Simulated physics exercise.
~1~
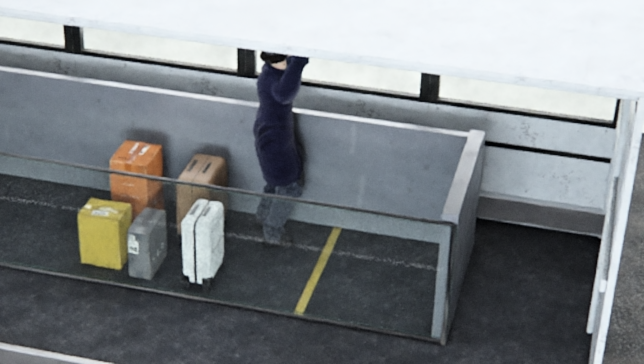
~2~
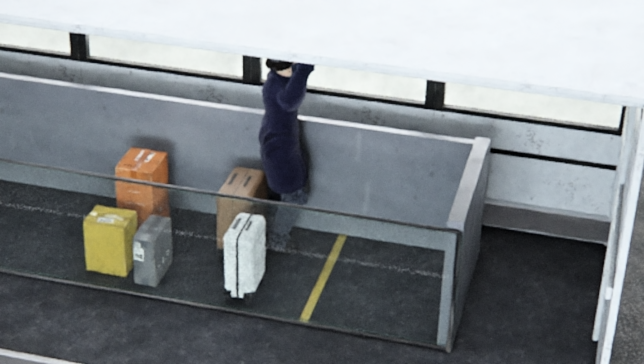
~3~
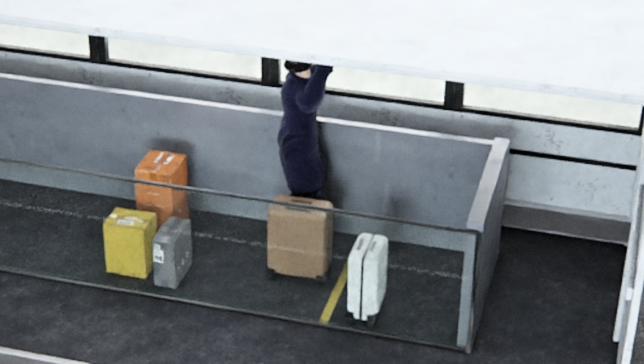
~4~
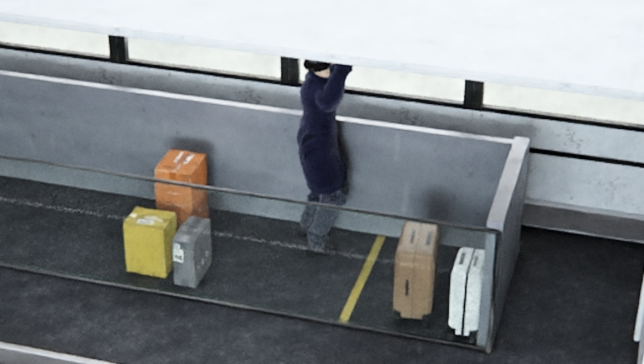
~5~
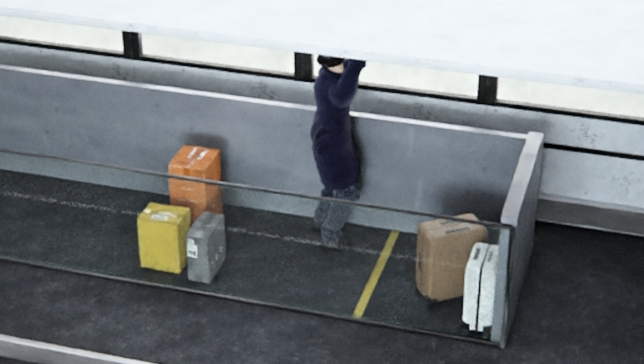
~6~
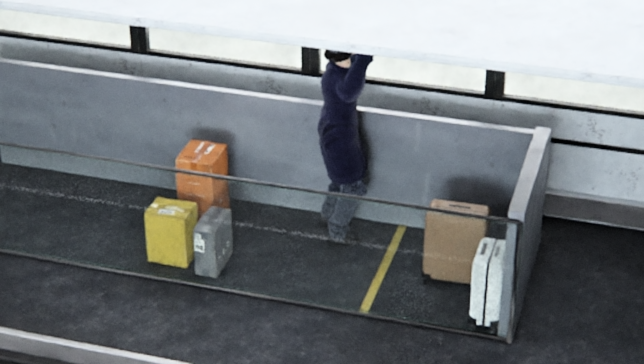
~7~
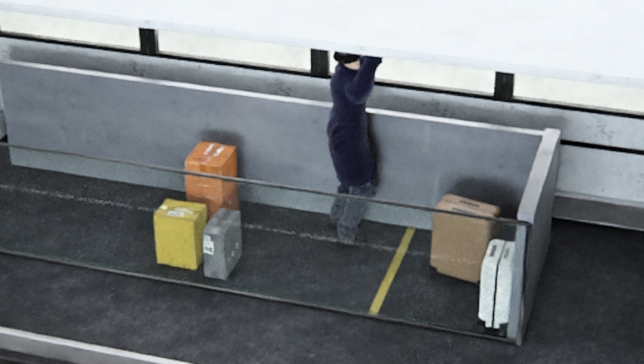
Passenger standing against a grey wall as white and brown cases roll right past a yellow line, three other bags staying put.
